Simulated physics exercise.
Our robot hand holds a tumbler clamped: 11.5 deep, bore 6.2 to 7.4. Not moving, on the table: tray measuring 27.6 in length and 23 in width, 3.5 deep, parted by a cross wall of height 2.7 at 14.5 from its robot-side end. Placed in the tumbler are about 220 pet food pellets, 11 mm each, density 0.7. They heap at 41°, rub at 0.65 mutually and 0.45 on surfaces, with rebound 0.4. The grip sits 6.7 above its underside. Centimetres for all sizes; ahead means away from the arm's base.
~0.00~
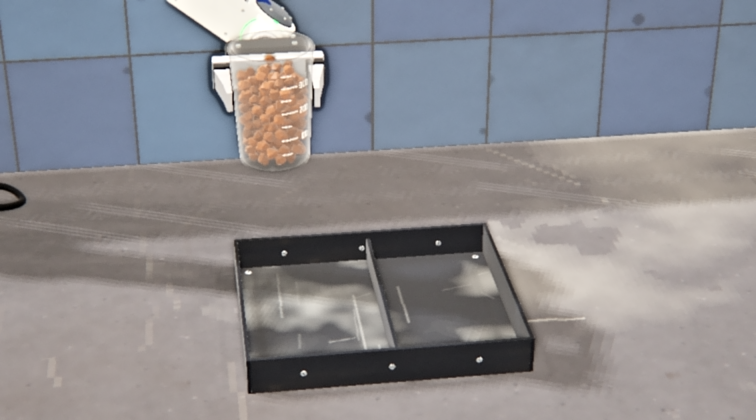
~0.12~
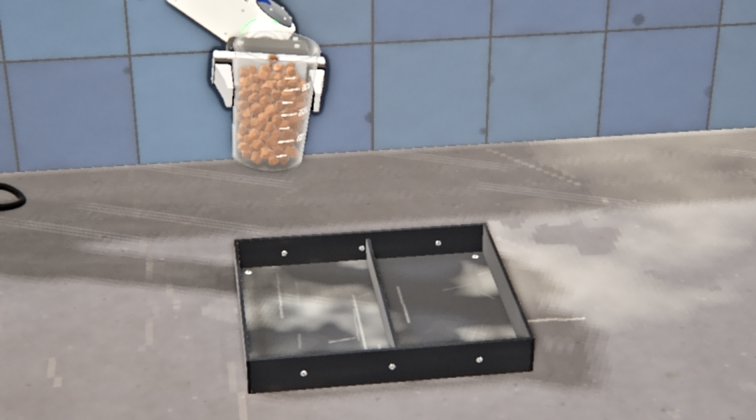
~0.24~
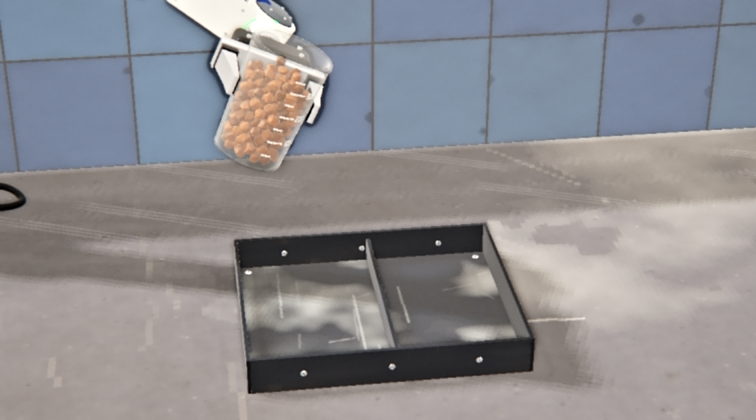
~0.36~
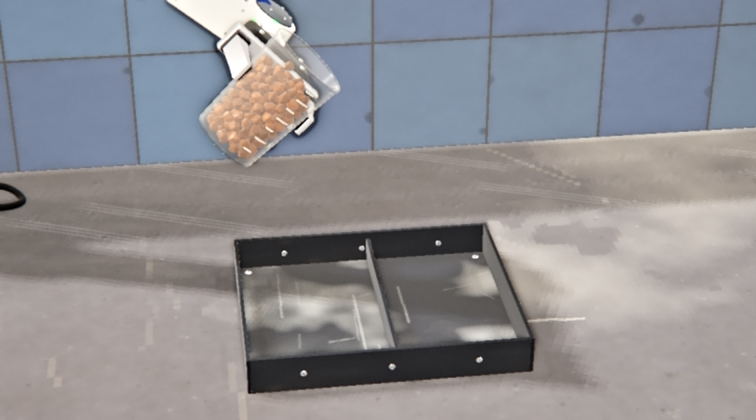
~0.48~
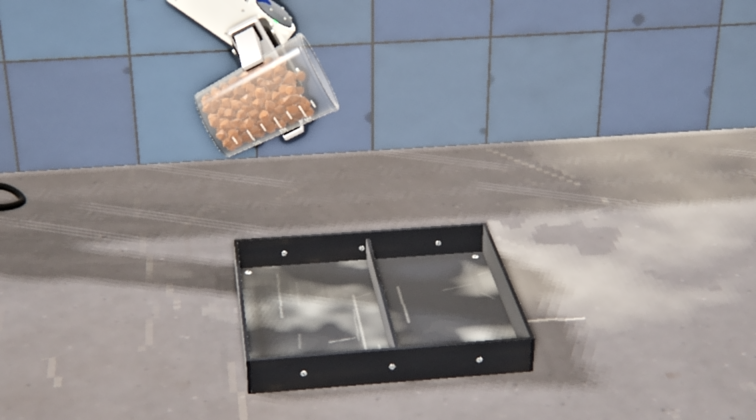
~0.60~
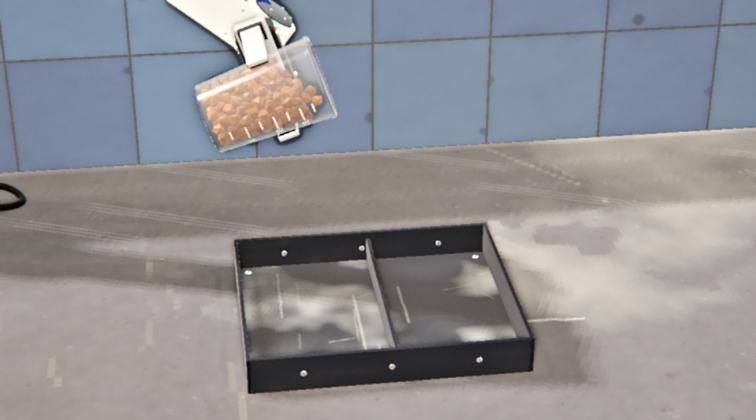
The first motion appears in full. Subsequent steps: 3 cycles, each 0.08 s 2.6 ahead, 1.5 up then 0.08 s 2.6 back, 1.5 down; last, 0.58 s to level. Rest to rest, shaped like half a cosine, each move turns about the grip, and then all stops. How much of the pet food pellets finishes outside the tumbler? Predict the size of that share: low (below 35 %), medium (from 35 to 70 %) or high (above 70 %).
Predicted share: Medium.
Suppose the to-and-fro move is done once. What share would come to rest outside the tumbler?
Then roughly 35 percent.
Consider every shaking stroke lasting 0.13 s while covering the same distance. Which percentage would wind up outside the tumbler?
Estimate: Near 15 per cent.
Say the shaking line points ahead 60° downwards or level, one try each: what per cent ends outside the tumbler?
Result: Approx. 5 % and 30 %, one try each.
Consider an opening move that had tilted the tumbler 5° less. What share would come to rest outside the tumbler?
Roughly 40 percent then.
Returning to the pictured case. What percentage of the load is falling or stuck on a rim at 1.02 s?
About 13 per cent.
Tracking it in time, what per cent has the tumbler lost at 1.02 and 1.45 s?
Taking the two times in order, I'd say 40 and then 50 per cent.
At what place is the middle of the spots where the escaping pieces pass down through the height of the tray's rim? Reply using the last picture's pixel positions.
Close to pixel (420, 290).
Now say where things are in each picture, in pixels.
In the first frame, tumbler middle at (273, 104), level; upper third of the load around (273, 87), from x 240 to 305, top at y 60; 223 in the tumbler.
In the second frame, tumbler middle at (272, 104), tilted 7° forward; upper third of the load around (273, 87), from x 240 to 305, top at y 60.
In the third frame, tumbler middle at (269, 103), tilted 25° forward; upper third of the load around (270, 86), from x 225 to 305, top at y 60.
In the fourth frame, tumbler middle at (266, 102), tilted 46° forward; upper third of the load around (267, 87), from x 215 to 305, top at y 60.
In the fifth frame, tumbler middle at (264, 99), tilted 64° forward; upper third of the load around (264, 86), from x 205 to 310, top at y 60.
In the sixth frame, tumbler middle at (264, 98), tilted 71° forward; upper third of the load around (259, 87), from x 205 to 320, top at y 65; 223 in the tumbler.
By 1.02 s, tilted 71° forward, highest piece 29 above the table; 132 in the tumbler, 57 in the far-side part, 3 in the robot-side part, 1 on the table or floor, 30 in flight or on a rim.
By 1.45 s, tilted 21° forward, highest piece 29 above the table; 114 in the tumbler, 83 in the far-side part, 24 in the robot-side part, 2 on the table or floor.
By 1.86 s, level, highest piece 27 above the table; 114 in the tumbler, 83 in the far-side part, 24 in the robot-side part, 2 on the table or floor.
By 2.91 s, level, highest piece 27 above the table; 114 in the tumbler, 83 in the far-side part, 24 in the robot-side part, 2 on the table or floor.
Final count, 114 in the tumbler, 83 in the far-side part, 24 in the robot-side part, 2 on the table or floor. That is 49 % outside the tumbler.
